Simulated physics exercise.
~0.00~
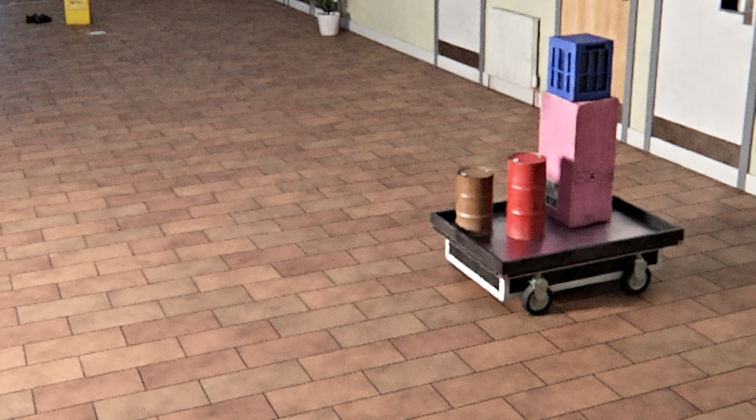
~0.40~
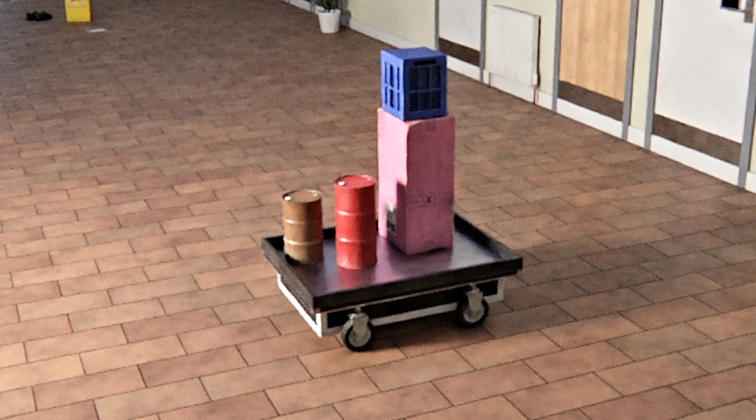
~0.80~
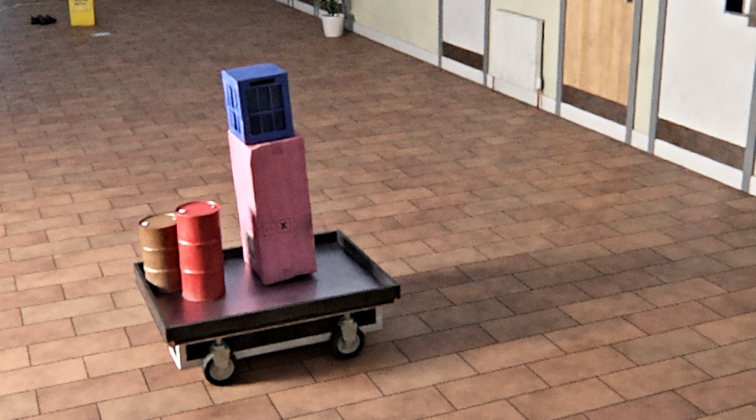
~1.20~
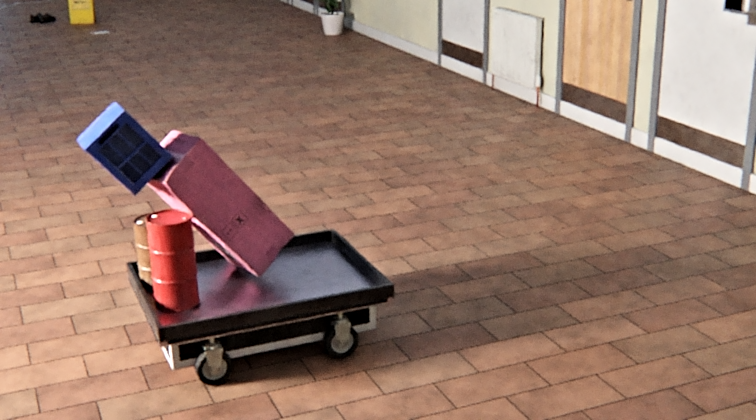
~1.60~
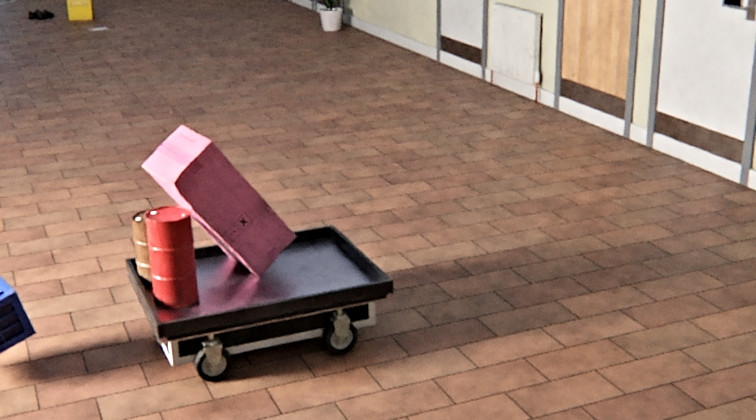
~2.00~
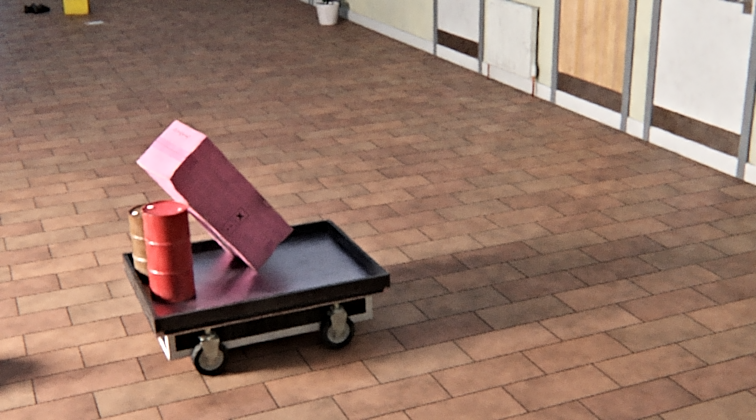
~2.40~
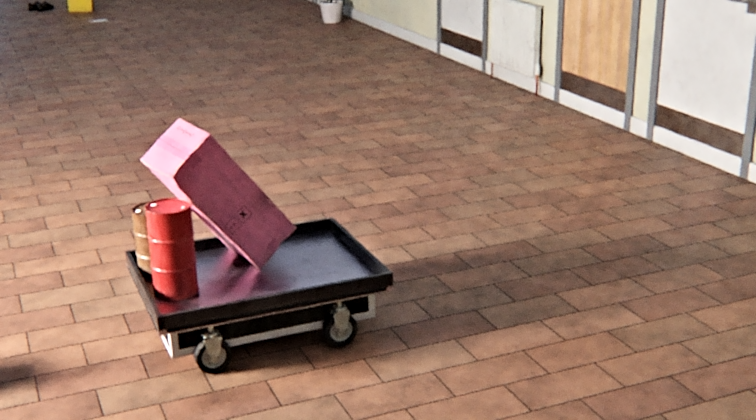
Cart rolling left and stopping, its pink box tipping to lean by two upright canisters as the blue crate falls off.
